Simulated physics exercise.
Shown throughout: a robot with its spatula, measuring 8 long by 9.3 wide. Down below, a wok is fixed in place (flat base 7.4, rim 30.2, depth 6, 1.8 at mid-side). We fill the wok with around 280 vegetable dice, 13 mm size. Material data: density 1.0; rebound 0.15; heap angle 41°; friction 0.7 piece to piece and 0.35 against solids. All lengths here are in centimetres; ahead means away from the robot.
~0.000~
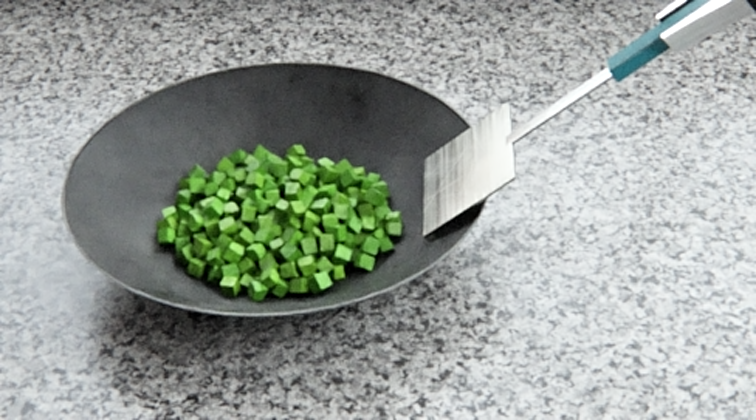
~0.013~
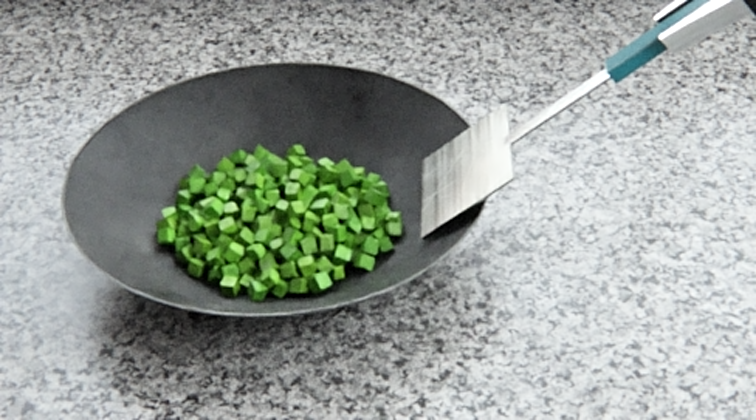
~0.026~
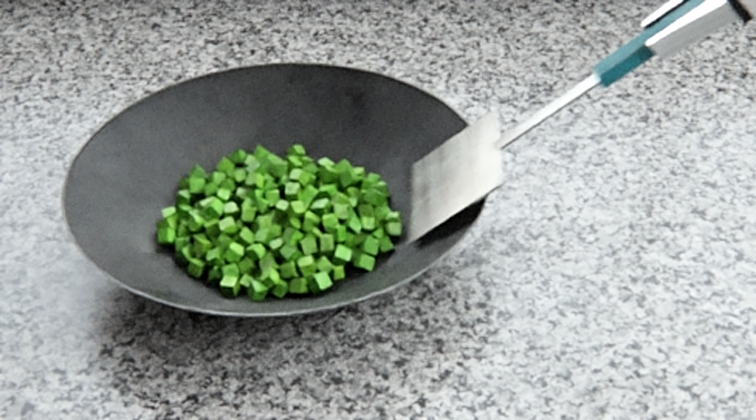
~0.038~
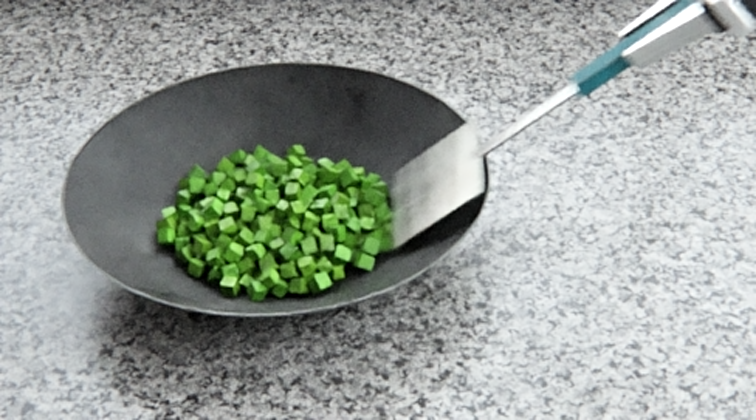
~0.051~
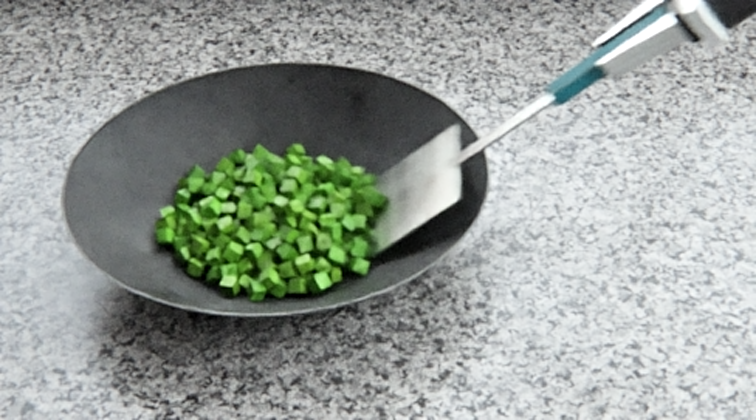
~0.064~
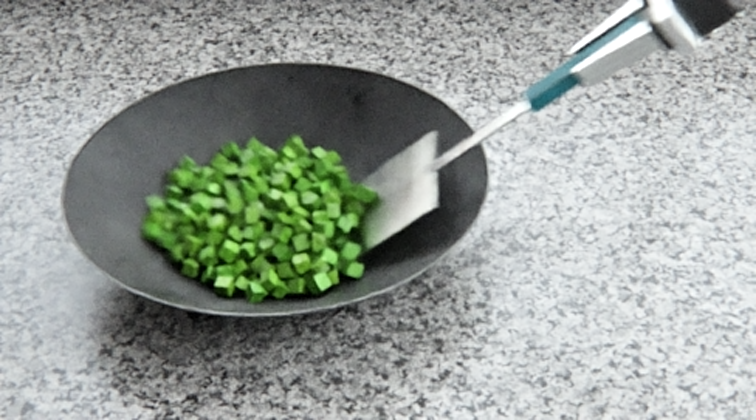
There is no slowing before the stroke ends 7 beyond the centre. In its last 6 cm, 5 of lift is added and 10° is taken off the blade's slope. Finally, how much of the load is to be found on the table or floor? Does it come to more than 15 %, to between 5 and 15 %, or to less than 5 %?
It comes to more than 15 %.
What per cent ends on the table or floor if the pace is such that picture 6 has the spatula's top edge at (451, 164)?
Share: Roughly 15 %.
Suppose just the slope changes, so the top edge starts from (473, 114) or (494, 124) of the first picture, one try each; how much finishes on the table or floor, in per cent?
Roughly 35% and 25%.
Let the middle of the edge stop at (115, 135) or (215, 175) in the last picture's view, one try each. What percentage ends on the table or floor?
45 % and 25 %.
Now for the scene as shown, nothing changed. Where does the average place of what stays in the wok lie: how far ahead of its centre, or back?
Offset forward: Around 4.5 cm.
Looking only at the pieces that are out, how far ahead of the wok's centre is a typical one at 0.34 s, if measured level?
Some 26 centimetres ahead.
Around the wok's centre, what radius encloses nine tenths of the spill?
Seen from above, roughly 55 cm.
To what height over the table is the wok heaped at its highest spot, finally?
About 6.0 cm.
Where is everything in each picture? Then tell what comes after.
In the first frame, spatula top edge at (512, 139), sloping 40°; upper third of the load around (279, 210), from x 165 to 395, top at y 150; 277 in the wok.
In the second frame, spatula top edge at (510, 140), sloping 40°; upper third of the load around (279, 210), from x 165 to 395, top at y 150.
In the third frame, spatula top edge at (499, 145), sloping 40°; upper third of the load around (279, 210), from x 165 to 395, top at y 150.
In the fourth frame, spatula top edge at (479, 154), sloping 40°; upper third of the load around (279, 210), from x 165 to 390, top at y 150.
In the fifth frame, spatula top edge at (456, 162), sloping 40°; upper third of the load around (279, 209), from x 165 to 390, top at y 150.
In the sixth frame, spatula top edge at (434, 168), sloping 40°; upper third of the load around (266, 205), from x 150 to 390, top at y 145; 277 in the wok.
After 0.10 s, sloping 40°, highest piece 6 above the table; 277 in the wok.
After 0.13 s, sloping 37°, highest piece 8 above the table; 274 in the wok, 3 on the blade or in flight.
After 0.34 s, sloping 30°, highest piece 16 above the table; 197 in the wok, 44 on the table or floor, 36 on the blade or in flight.
After 1.39 s, sloping 30°, highest piece 7 above the table; 197 in the wok, 80 on the table or floor.
At rest, 197 in the wok, 80 on the table or floor. That is 29 % on the table or floor.
